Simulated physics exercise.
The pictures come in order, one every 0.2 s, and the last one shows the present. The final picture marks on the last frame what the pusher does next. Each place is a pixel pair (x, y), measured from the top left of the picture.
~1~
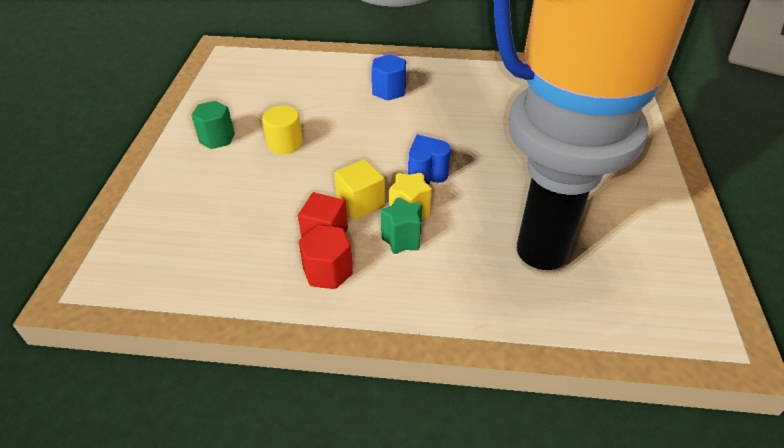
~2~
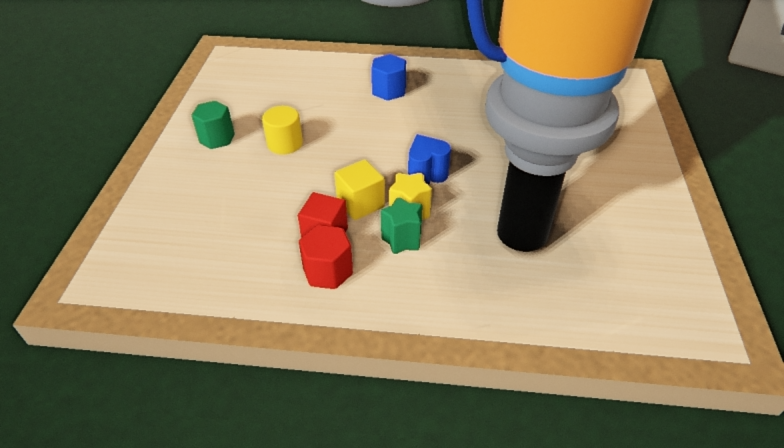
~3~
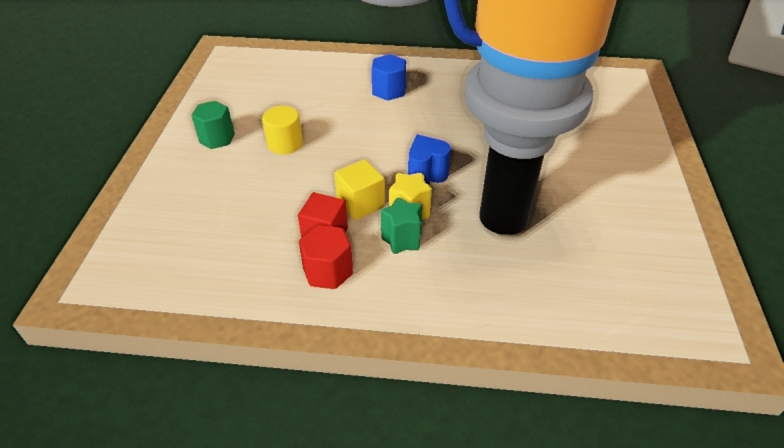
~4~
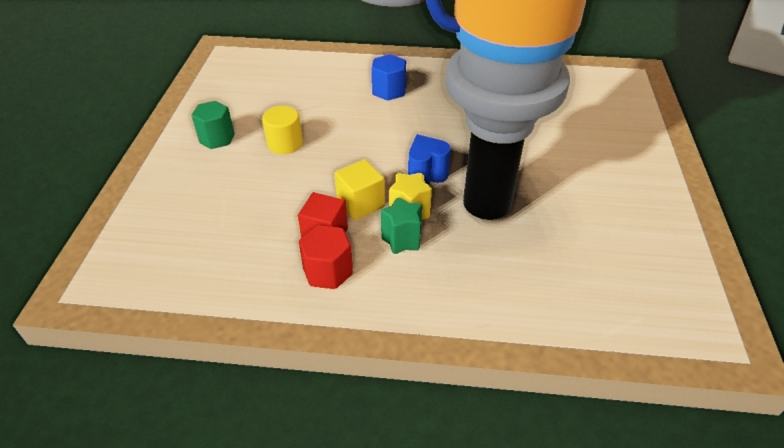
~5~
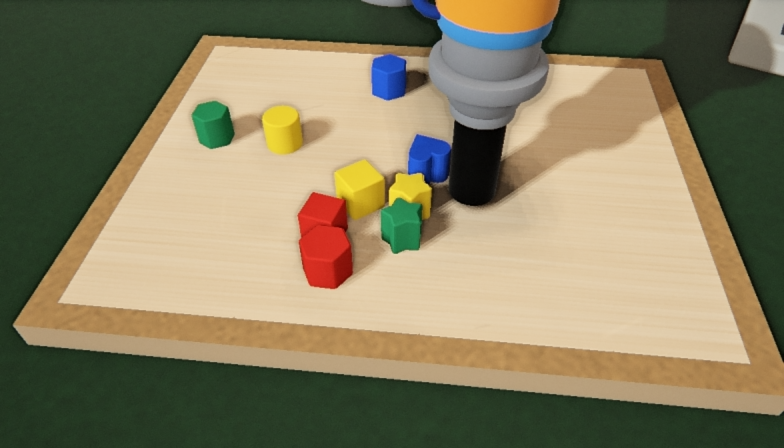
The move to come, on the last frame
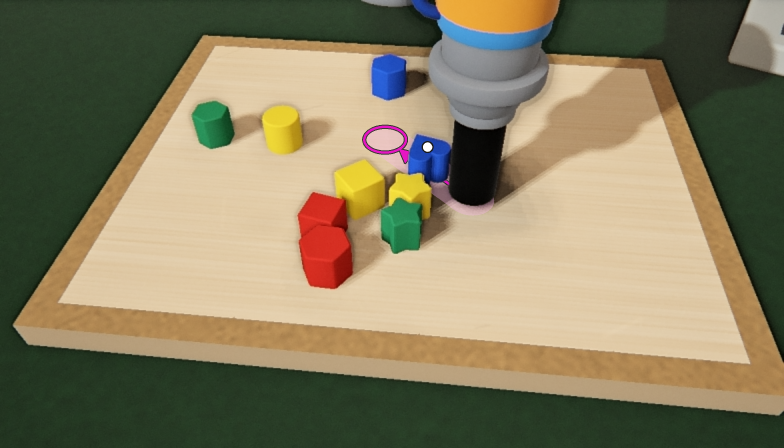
A pale wooden board with a brown rim rests on a dark green surface, seen from above at an angle by a still camera. Two red blocks, yellow and green ones and a blue heart cluster near the middle, with green, yellow and blue blocks farther back. From the right, an orange and grey machine arm slides its black tip left and slightly back toward the heart, while the blocks stay still.
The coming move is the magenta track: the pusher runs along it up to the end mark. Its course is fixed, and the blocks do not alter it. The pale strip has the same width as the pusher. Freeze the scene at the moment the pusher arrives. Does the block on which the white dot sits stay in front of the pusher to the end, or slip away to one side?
The pusher passes it.
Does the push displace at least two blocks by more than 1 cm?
Going by the path, no.
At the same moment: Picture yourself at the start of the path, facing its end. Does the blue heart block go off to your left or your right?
My prediction: Leftwards.
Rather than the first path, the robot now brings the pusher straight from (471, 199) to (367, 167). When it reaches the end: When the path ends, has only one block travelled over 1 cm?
Yes, I think so.
Path on the board, from (471, 199) to (385, 139); the dot is on the blue heart block.
On the path given first. One third of the way, pusher (439, 168); blue heart block (404, 139), turned 35° anticlockwise.
Two thirds of the way, pusher (411, 149); blue heart block (375, 130), turned 65° anticlockwise.
At the end, pusher (385, 131); yellow star-shaped block in place; blue heart block (357, 125), turned 105° anticlockwise.
